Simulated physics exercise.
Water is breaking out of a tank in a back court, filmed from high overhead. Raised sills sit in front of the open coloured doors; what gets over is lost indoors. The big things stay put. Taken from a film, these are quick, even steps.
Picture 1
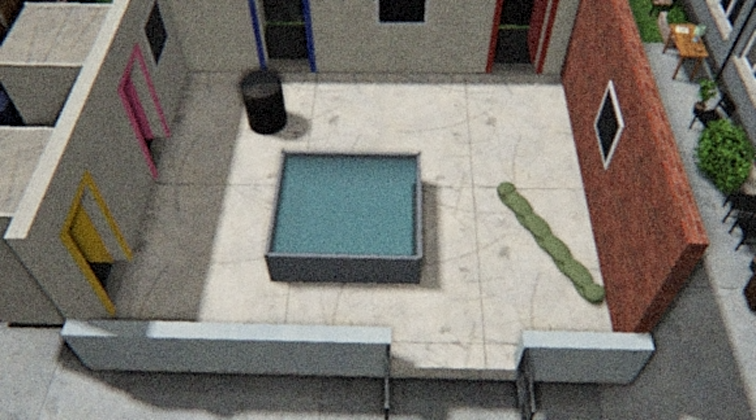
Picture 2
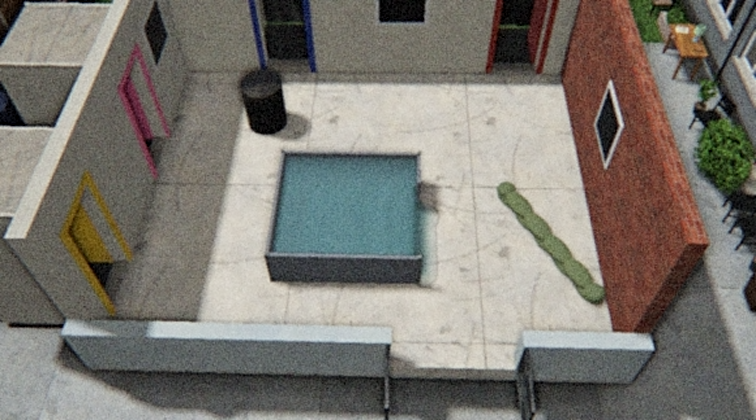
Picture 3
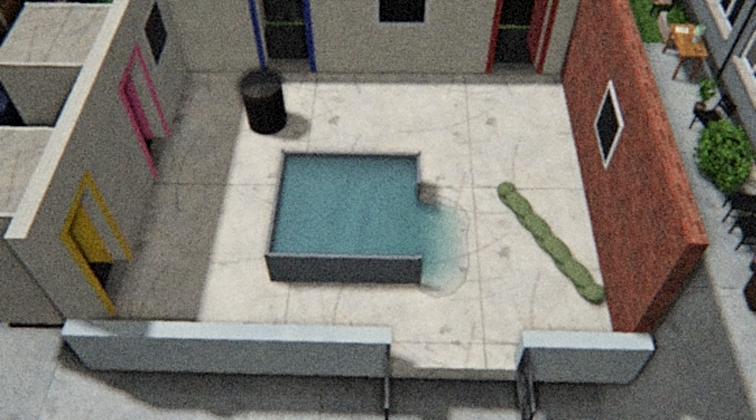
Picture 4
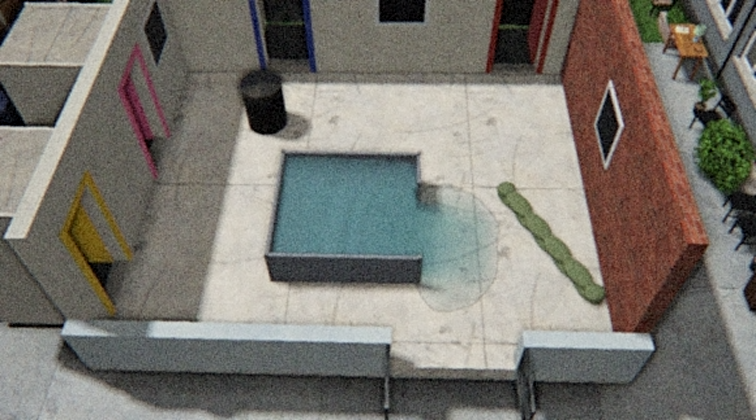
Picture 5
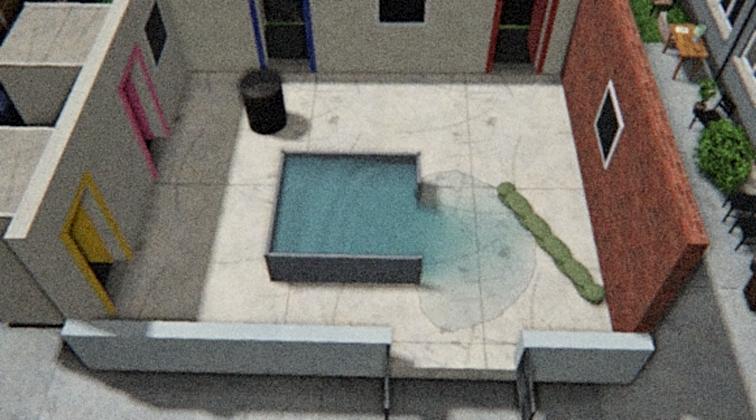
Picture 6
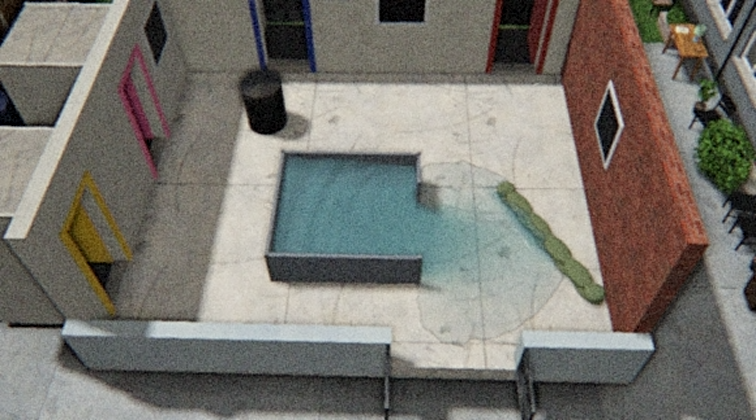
The clip opens on a still, square tank of water in a walled court, with a dark barrel behind it and a green barrier to its right. The tank's right side gives way and water pours out, fanning across the pale paving in a widening sheet that spreads rightward to the green barrier.
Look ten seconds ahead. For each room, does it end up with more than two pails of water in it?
Room by room: The yellow door: Yes; the blue door: No; the pink door: No; the red door: Yes.
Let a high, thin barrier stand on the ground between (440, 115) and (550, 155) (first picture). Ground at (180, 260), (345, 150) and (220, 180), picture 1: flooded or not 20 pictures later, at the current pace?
Results in sequence: Bone-dry / bone-dry / bone-dry.
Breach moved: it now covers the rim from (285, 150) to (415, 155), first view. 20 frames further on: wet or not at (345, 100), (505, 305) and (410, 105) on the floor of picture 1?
Submerged, untouched, submerged.
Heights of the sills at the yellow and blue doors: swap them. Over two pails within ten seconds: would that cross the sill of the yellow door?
I'd say yellow door doesn't reach the mark.
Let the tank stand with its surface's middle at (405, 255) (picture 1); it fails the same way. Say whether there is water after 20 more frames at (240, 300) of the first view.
Answer: Untouched.
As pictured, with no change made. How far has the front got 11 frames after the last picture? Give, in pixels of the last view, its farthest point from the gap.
The front tops out at about (567, 113).
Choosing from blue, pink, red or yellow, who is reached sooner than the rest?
My answer: The red door.
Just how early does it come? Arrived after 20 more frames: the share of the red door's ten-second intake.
Around 0 percent.
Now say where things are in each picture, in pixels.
The first frame shows the water tank at (347, 204) is whole and still.
In the second frame, water pours out at (416, 237) and has run to (428, 207).
In the third frame, water pours out at (416, 238) and has run to (452, 205).
In the fourth frame, the front is at (473, 199), out from the gap at (416, 238).
In the fifth frame, the front is at (530, 237), out from the gap at (416, 238).
In the sixth frame, the front is at (558, 274), out from the gap at (416, 238).
A moment on, water covers 20 % of the floor; the yellow door not reached, the blue door not reached, the pink door not reached, the red door not reached.
Next, water covers 30 % of the floor; the yellow door not reached, the blue door not reached, the pink door not reached, the red door not reached.
Then, water covers 40 % of the floor; the yellow door not reached, the blue door not reached, the pink door not reached, the red door wet at the sill, nothing in.
Later, water covers 65 % of the floor; the yellow door wet at the sill, nothing in, the blue door wet at the sill, nothing in, the pink door not reached, the red door over two buckets in.
In the end, water covers 85 % of the floor; the yellow door over two buckets in, the blue door wet at the sill, nothing in, the pink door wet at the sill, nothing in, the red door over two buckets in.
